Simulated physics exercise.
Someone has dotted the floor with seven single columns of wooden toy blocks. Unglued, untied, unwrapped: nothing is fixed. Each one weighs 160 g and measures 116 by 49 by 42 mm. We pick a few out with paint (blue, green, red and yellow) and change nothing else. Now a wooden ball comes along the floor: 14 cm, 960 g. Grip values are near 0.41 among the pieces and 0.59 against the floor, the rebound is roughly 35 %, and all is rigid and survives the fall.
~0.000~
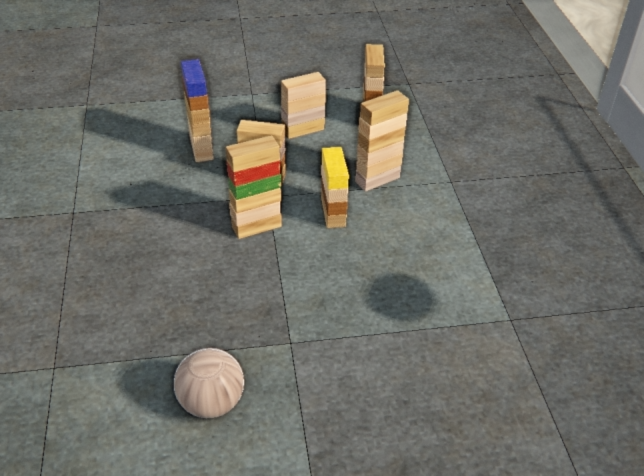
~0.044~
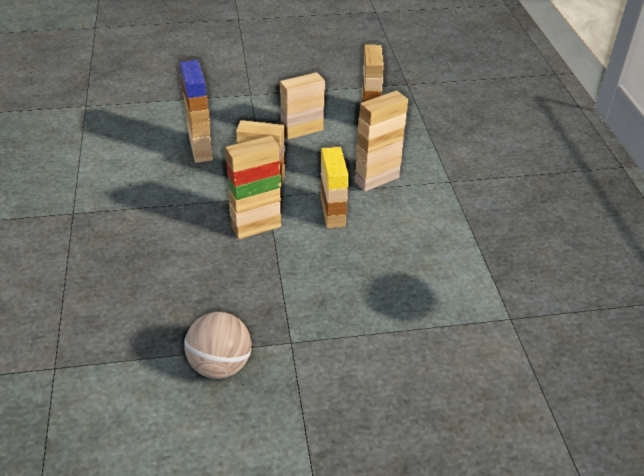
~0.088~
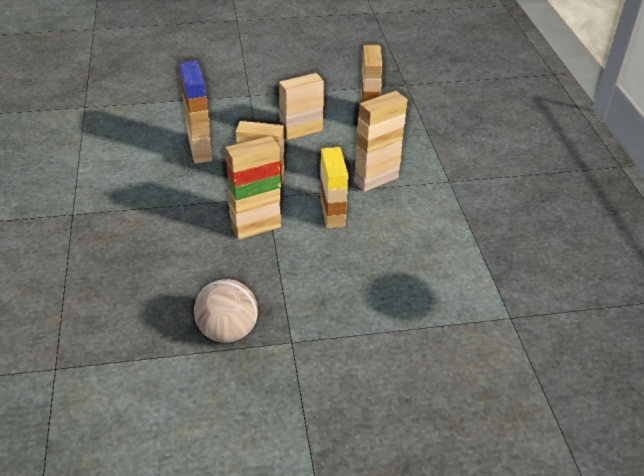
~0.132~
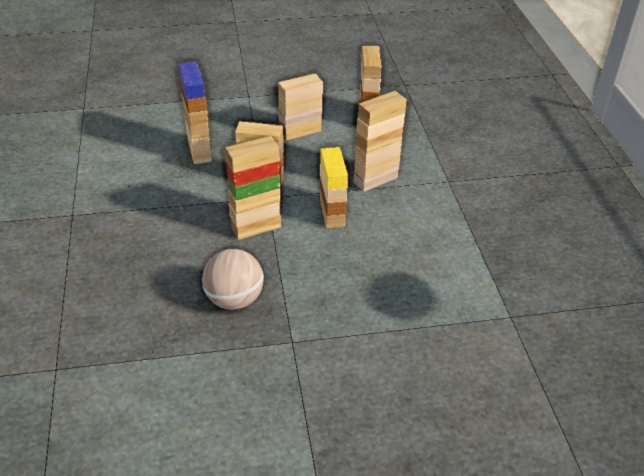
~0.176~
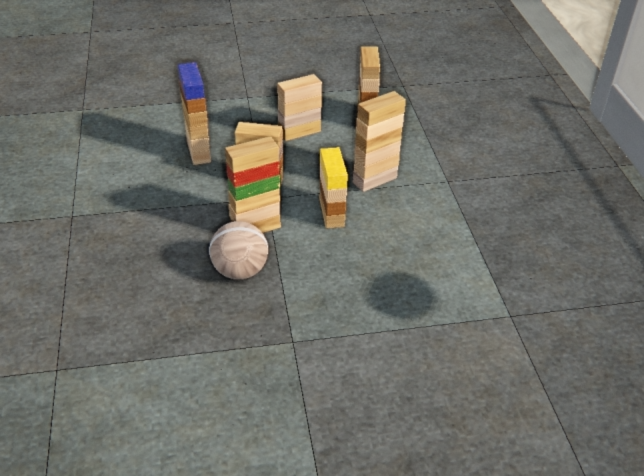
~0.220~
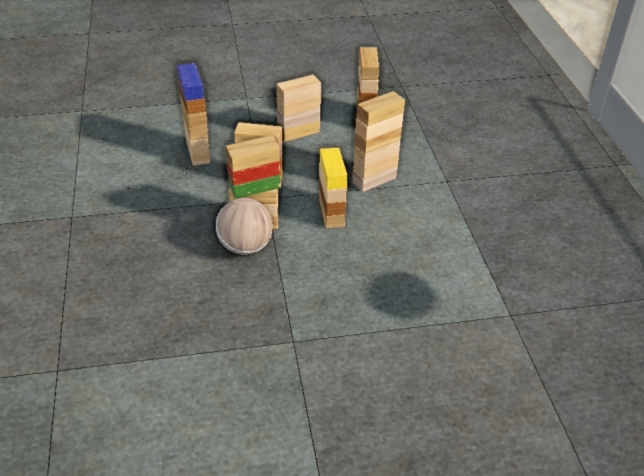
Wooden ball rolling across a grey tiled floor towards several block columns, bumping the one with red and green blocks and tilting it slightly.
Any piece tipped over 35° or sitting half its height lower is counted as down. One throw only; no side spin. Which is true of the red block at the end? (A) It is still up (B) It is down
Option B: It is down.
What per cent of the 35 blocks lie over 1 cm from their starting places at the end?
Answer: 30 %.
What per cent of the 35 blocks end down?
Near enough 25 per cent of them, I reckon.
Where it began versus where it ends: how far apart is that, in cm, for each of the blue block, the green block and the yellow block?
The blue one ends 0 cm from where it began, the green one 22 cm, and the yellow one 0 cm.
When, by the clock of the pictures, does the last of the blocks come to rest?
Settling time: Near 1.0 s.
By 0.30 s, ball still moving; none of the 35 blocks down, 8 disturbed; red block tilted 26°; green block tilted 27°.
By 0.42 s, ball still moving; 5 of the 35 blocks down; red block tilted 49°, 47 mm lower; green block tilted 59°.
By 0.58 s, ball still moving; 8 of the 35 blocks down; red block tilted 24°, 12 cm lower; green block tilted 51°, 6 cm lower.
When it is over (1.3 s), ball rolling away; 8 of the 35 blocks down; red block tilted 36°, 13 cm lower; green block tilted 47°, 9 cm lower; blue block unmoved. In pixels of the last frame, middles, red block near (286, 193), green block near (294, 168).
